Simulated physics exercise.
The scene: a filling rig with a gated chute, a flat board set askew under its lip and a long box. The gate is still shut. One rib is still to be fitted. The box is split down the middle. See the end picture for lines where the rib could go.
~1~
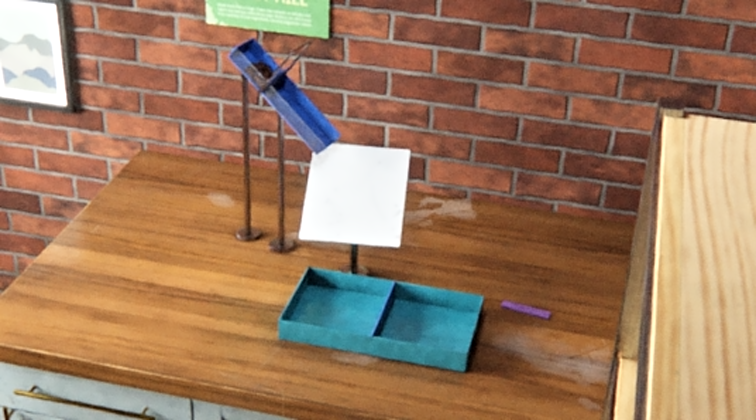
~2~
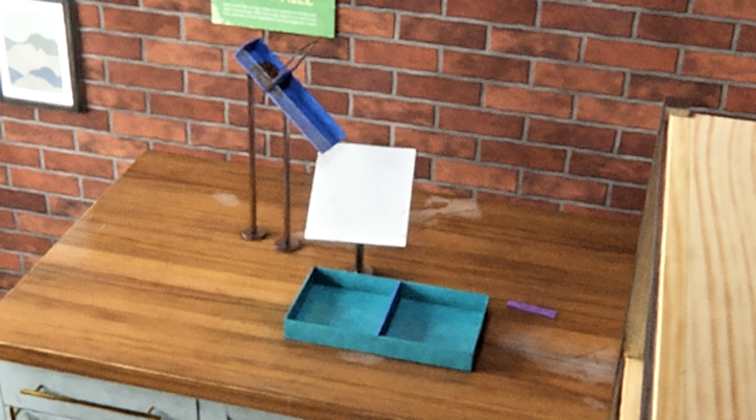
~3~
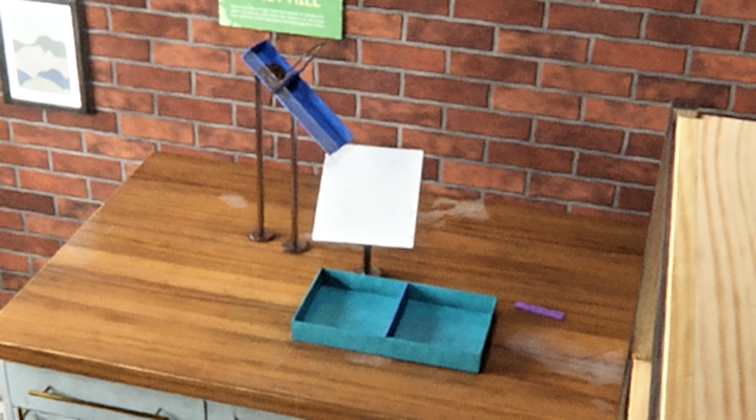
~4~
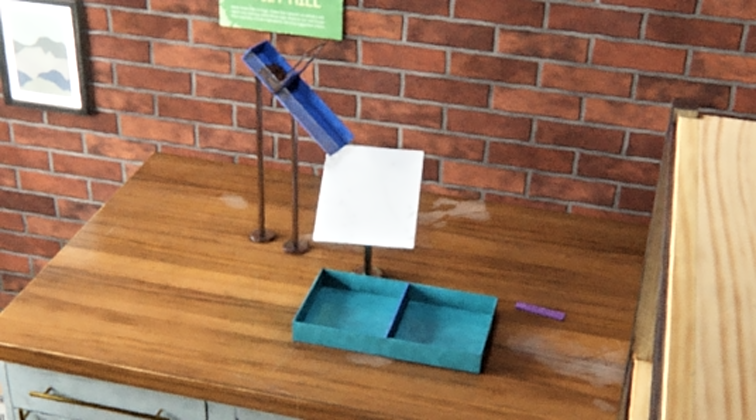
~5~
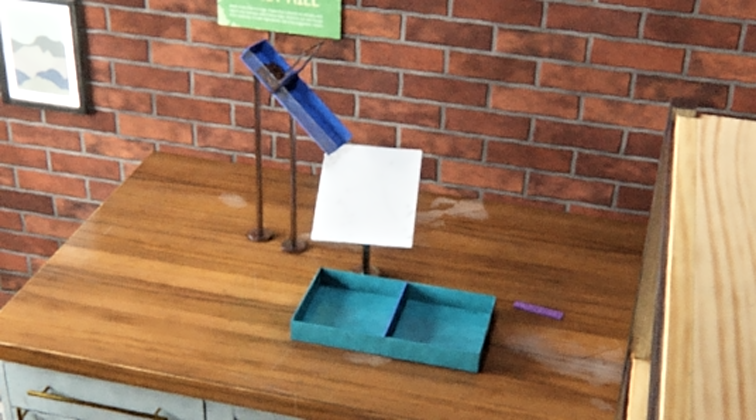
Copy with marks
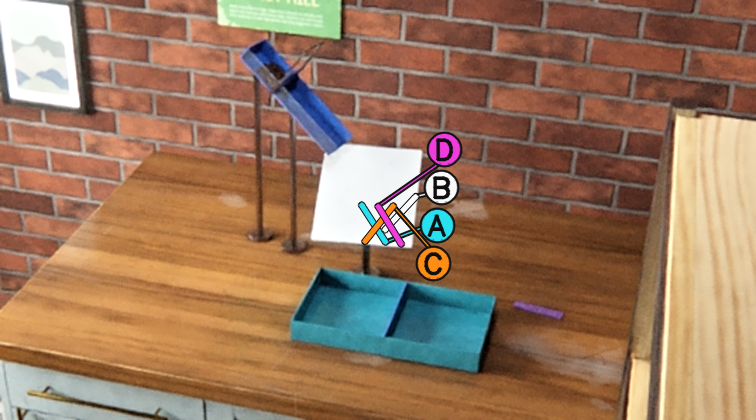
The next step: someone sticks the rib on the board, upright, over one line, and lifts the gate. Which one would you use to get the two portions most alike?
Line D.
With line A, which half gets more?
More lands on the right.
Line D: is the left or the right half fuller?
Right.
On the marked copy, line A from (361, 204) to (385, 242); line B from (415, 196) to (384, 229); line C from (393, 205) to (364, 241); line D from (378, 206) to (401, 244).
For line A, of what is caught, about a quarter in the left half, most in the right.
For line B, of what is caught, nearly all in the left half, a stray few in the right.
For line C, of what is caught, most in the left half, a small part in the right.
For line D, of what is caught, about a third in the left half, about two thirds in the right.
